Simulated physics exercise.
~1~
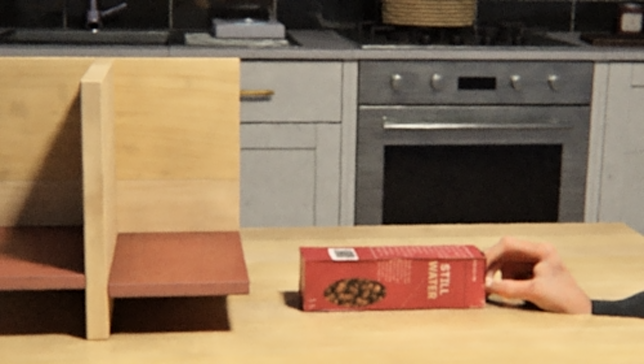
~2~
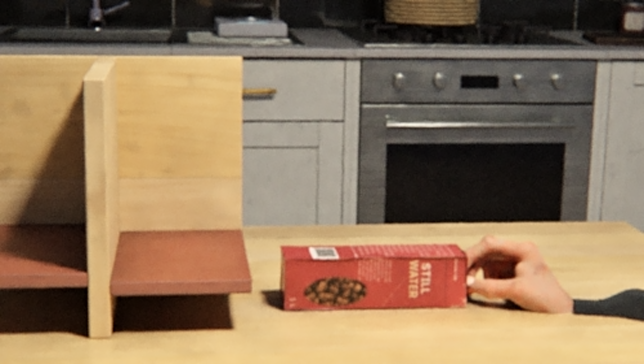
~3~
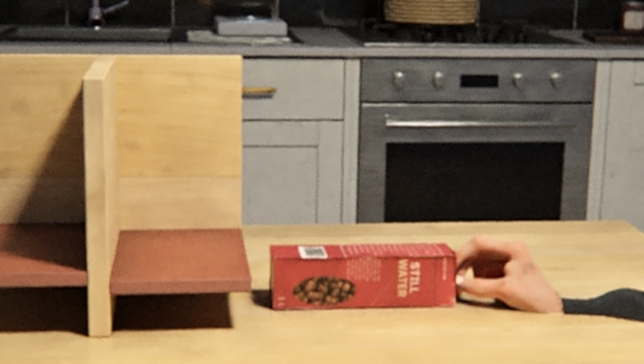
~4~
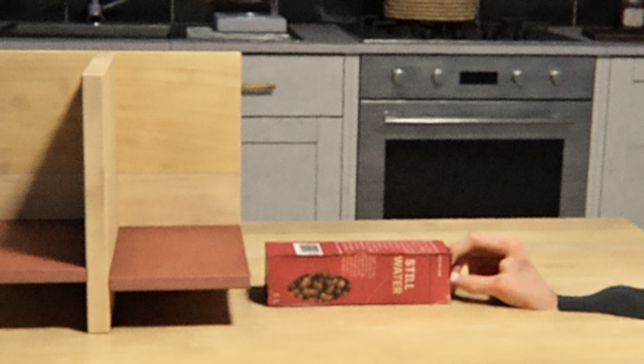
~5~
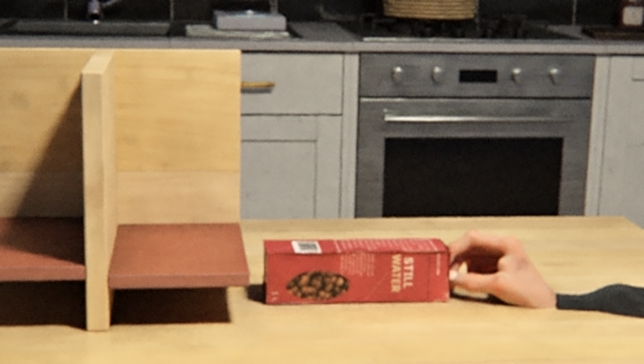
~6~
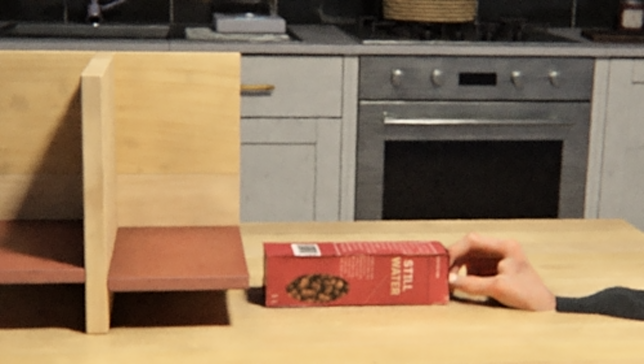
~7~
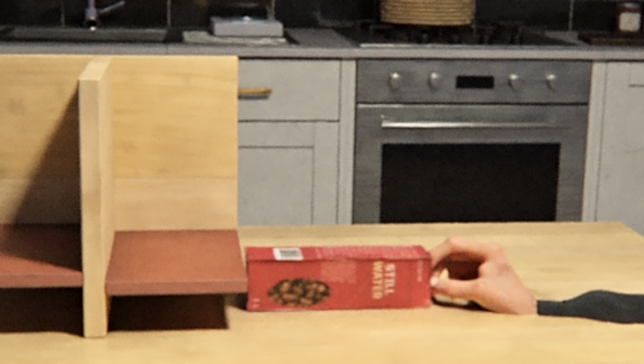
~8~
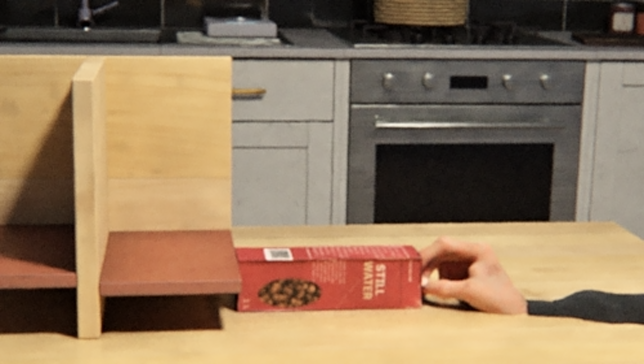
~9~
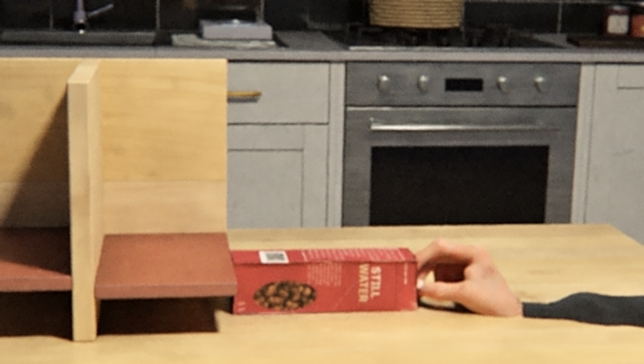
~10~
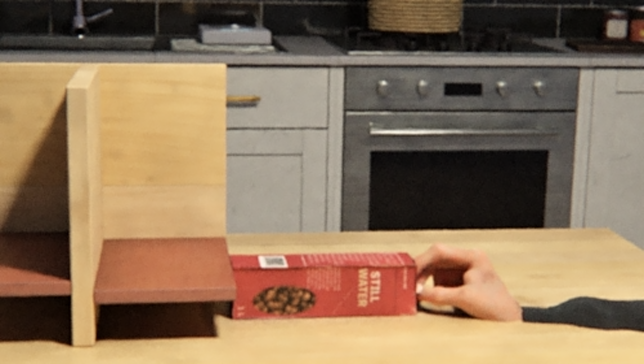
On a wooden table in a kitchen, a hand slides a red carton lying on its side leftward, with a brief pause, toward the opening beneath a reddish shelf, where the carton comes to rest at the shelf's edge with the hand still at its right end.
